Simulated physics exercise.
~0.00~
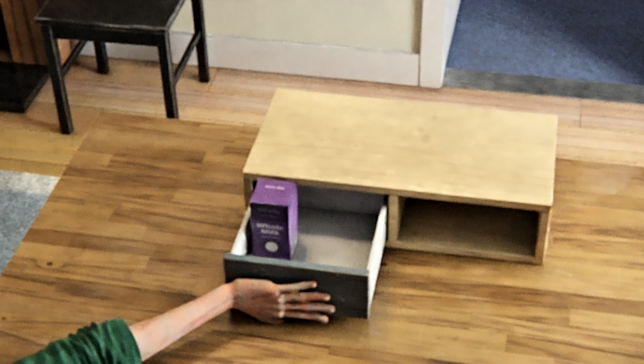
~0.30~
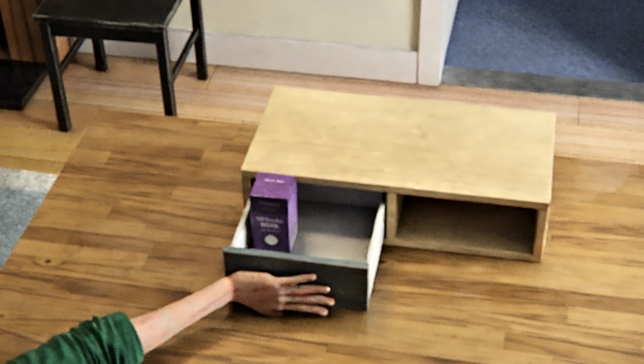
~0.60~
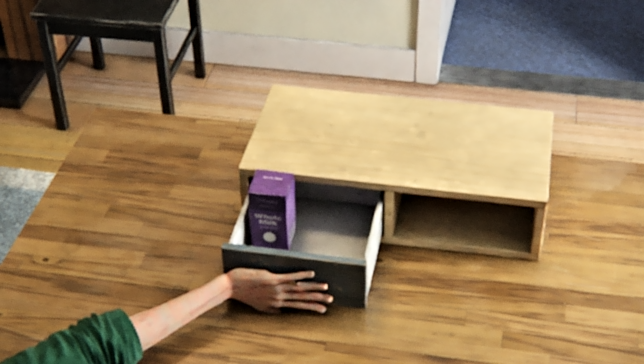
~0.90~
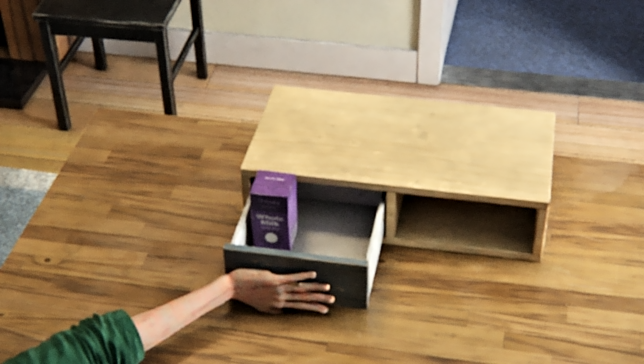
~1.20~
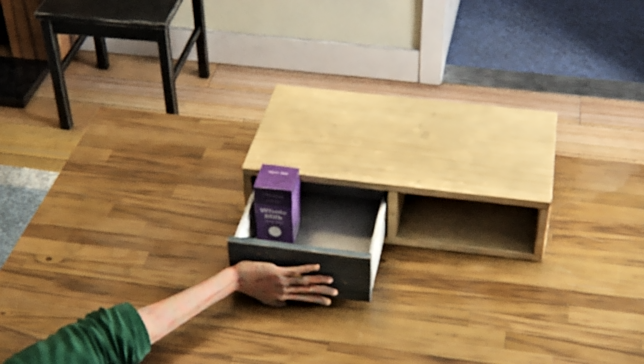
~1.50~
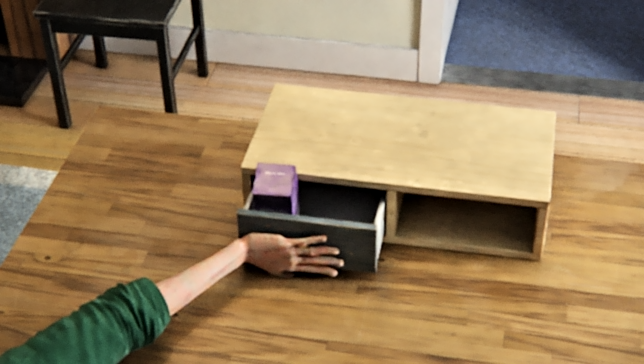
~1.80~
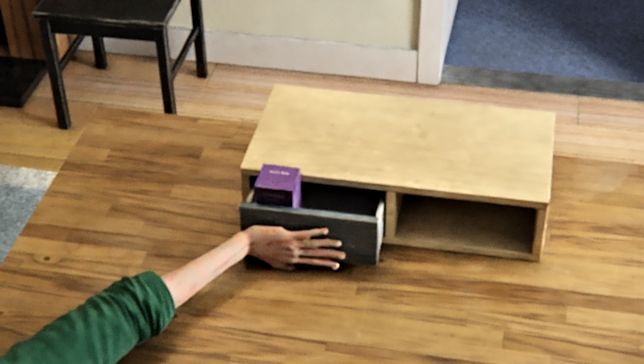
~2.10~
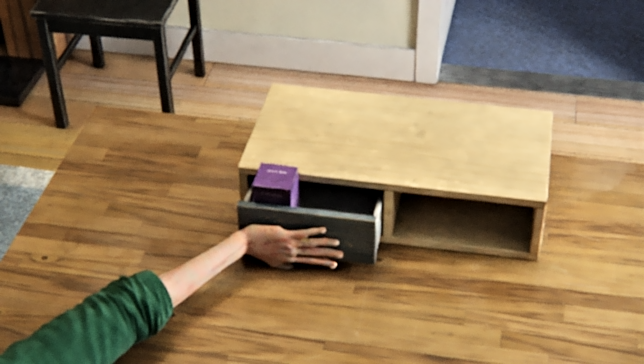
On a wooden floor, a green-sleeved hand pushing a drawer holding an upright purple carton into a low chest, leaving it ajar.
